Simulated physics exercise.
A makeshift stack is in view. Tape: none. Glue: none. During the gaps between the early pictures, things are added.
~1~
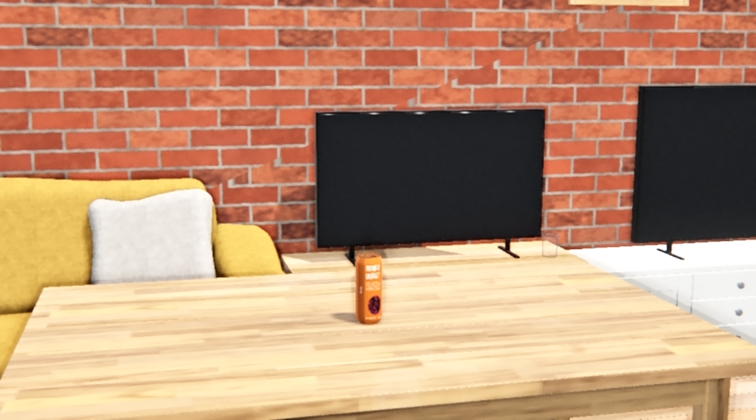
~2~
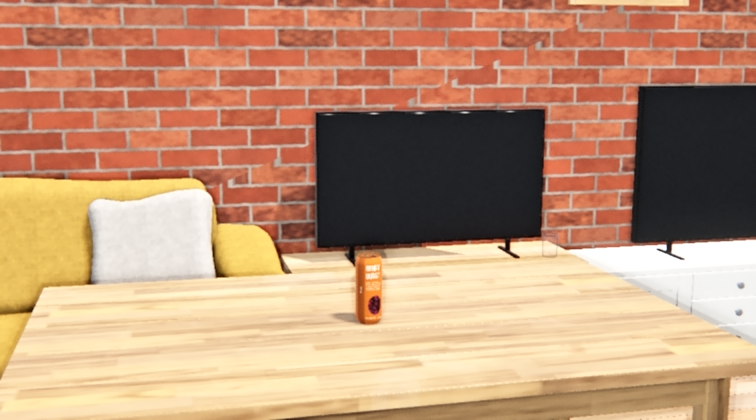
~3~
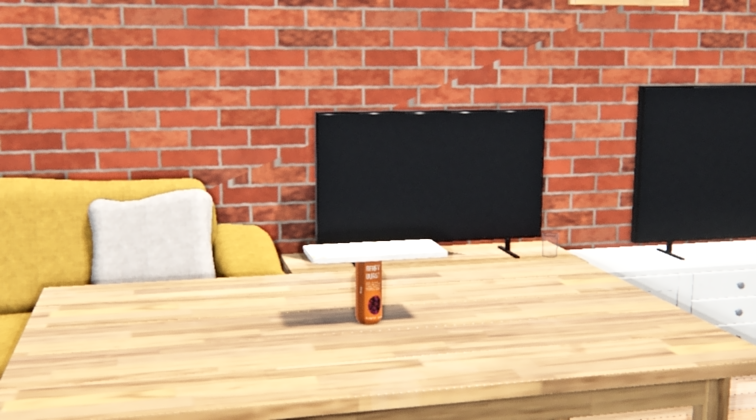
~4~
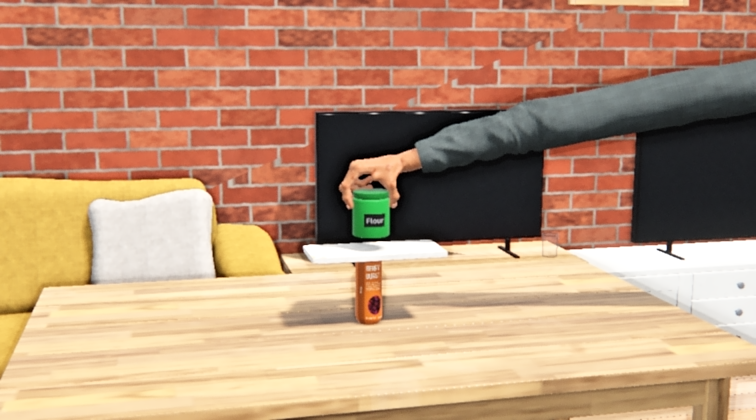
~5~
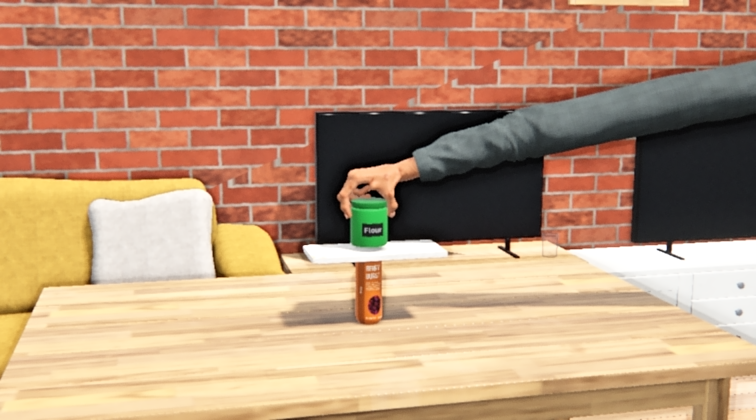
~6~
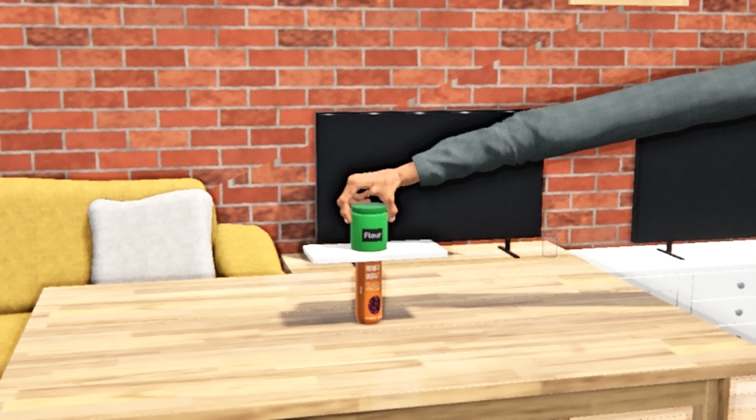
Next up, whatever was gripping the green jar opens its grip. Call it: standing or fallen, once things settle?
Standing.
Then, 0.30 s on from there, no change.
Then, 0.70 s on from there, green jar resting near (369, 228).
In the end, all 3 unmoved. At the end, from the last picture's camera, green jar near (369, 228). The stack holds.
